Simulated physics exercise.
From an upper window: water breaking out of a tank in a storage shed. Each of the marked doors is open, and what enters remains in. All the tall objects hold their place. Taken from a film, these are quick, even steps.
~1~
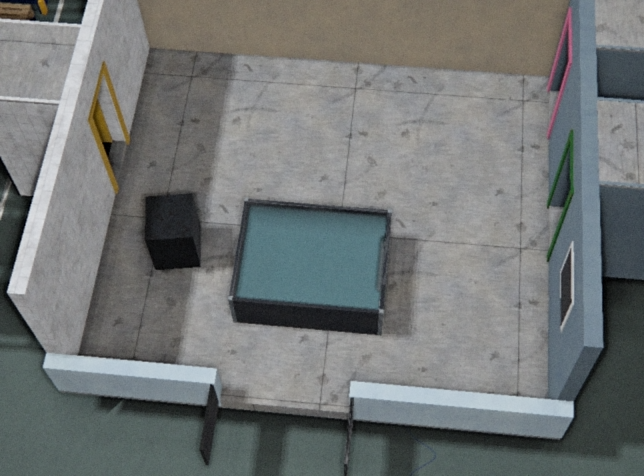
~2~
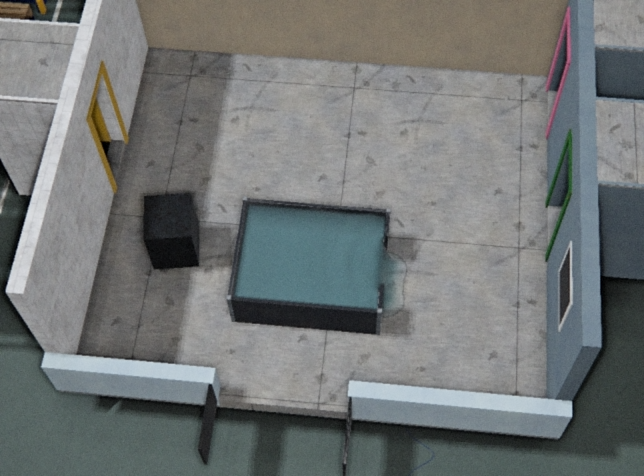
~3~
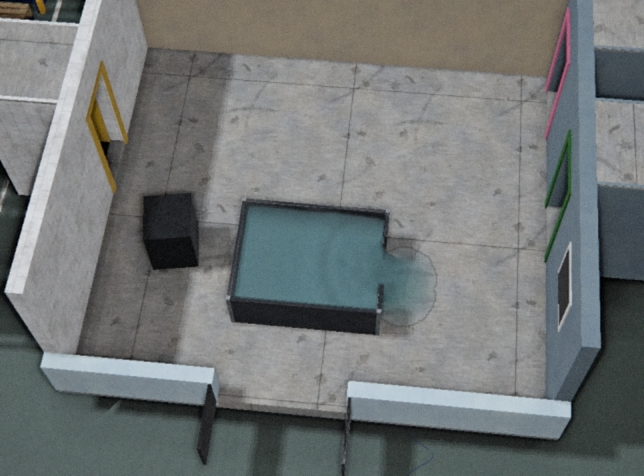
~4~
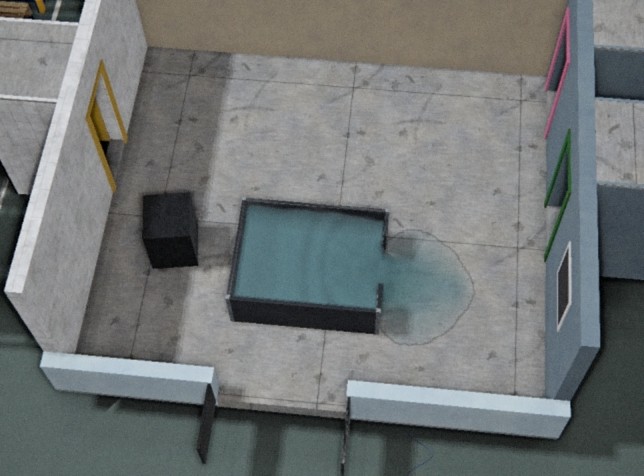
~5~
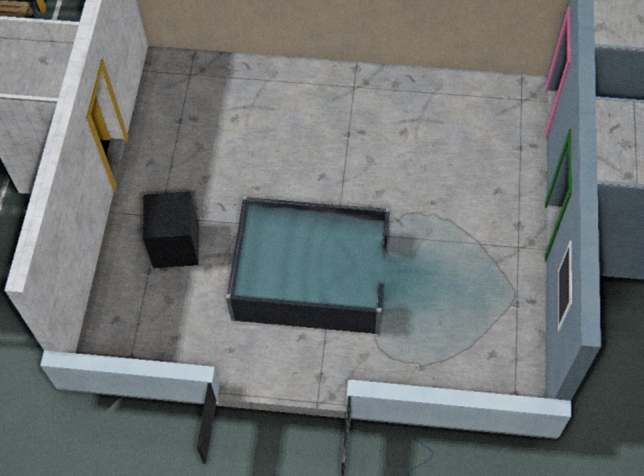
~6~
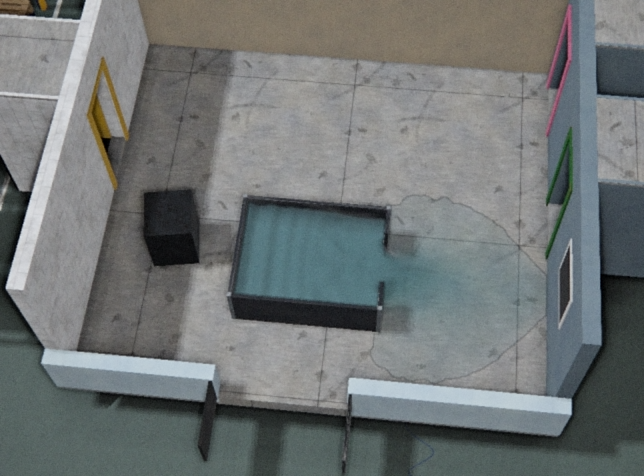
In a storage shed seen from above, water broke out through a gap in the right side of a tank and spread across the floor in a widening pool, reaching the right wall.
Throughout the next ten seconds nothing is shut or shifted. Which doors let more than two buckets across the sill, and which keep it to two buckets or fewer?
Pink door: Surpasses it; yellow door: Never surpasses it; green door: Surpasses it.
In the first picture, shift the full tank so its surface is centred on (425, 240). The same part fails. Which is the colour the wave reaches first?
It is the green door.
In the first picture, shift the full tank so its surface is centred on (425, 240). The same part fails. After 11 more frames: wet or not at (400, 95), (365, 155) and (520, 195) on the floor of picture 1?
Spared, spared, soaked.
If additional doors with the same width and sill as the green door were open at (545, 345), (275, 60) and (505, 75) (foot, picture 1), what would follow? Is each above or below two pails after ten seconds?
Reading them off: Comes out higher, comes out lower, comes out higher.
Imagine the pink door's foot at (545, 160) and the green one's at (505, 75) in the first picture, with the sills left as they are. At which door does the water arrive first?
I'd go with the one in pink.
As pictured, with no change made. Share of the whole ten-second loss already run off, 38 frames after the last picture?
Around 65 percent.
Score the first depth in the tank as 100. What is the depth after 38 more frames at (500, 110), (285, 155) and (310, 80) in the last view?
In the order asked, some 8, 0 and 4 in a hundred.
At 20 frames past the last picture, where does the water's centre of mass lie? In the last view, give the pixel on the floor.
The spot I would choose is (405, 274).
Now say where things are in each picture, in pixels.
Still water in the tank at (312, 257), in the first frame.
The front is at (391, 311), out from the gap at (381, 277), in the second frame.
Water pours out at (380, 278) and has run to (430, 272), in the third frame.
The front is at (466, 301), out from the gap at (380, 277), in the fourth frame.
The front is at (508, 301), out from the gap at (381, 276), in the fifth frame.
Water pours out at (381, 274) and has run to (546, 309), in the sixth frame.
A moment on, water covers 20 % of the floor; the pink door not reached, the yellow door not reached, the green door under two buckets in.
Next, water covers 25 % of the floor; the pink door wet at the sill, nothing in, the yellow door not reached, the green door over two buckets in.
Then, water covers 35 % of the floor; the pink door under two buckets in, the yellow door not reached, the green door far over two buckets in.
Later, water covers 65 % of the floor; the pink door over two buckets in, the yellow door not reached, the green door far over two buckets in.
In the end, water covers 95 % of the floor; the pink door over two buckets in, the yellow door wet at the sill, nothing in, the green door far over two buckets in.
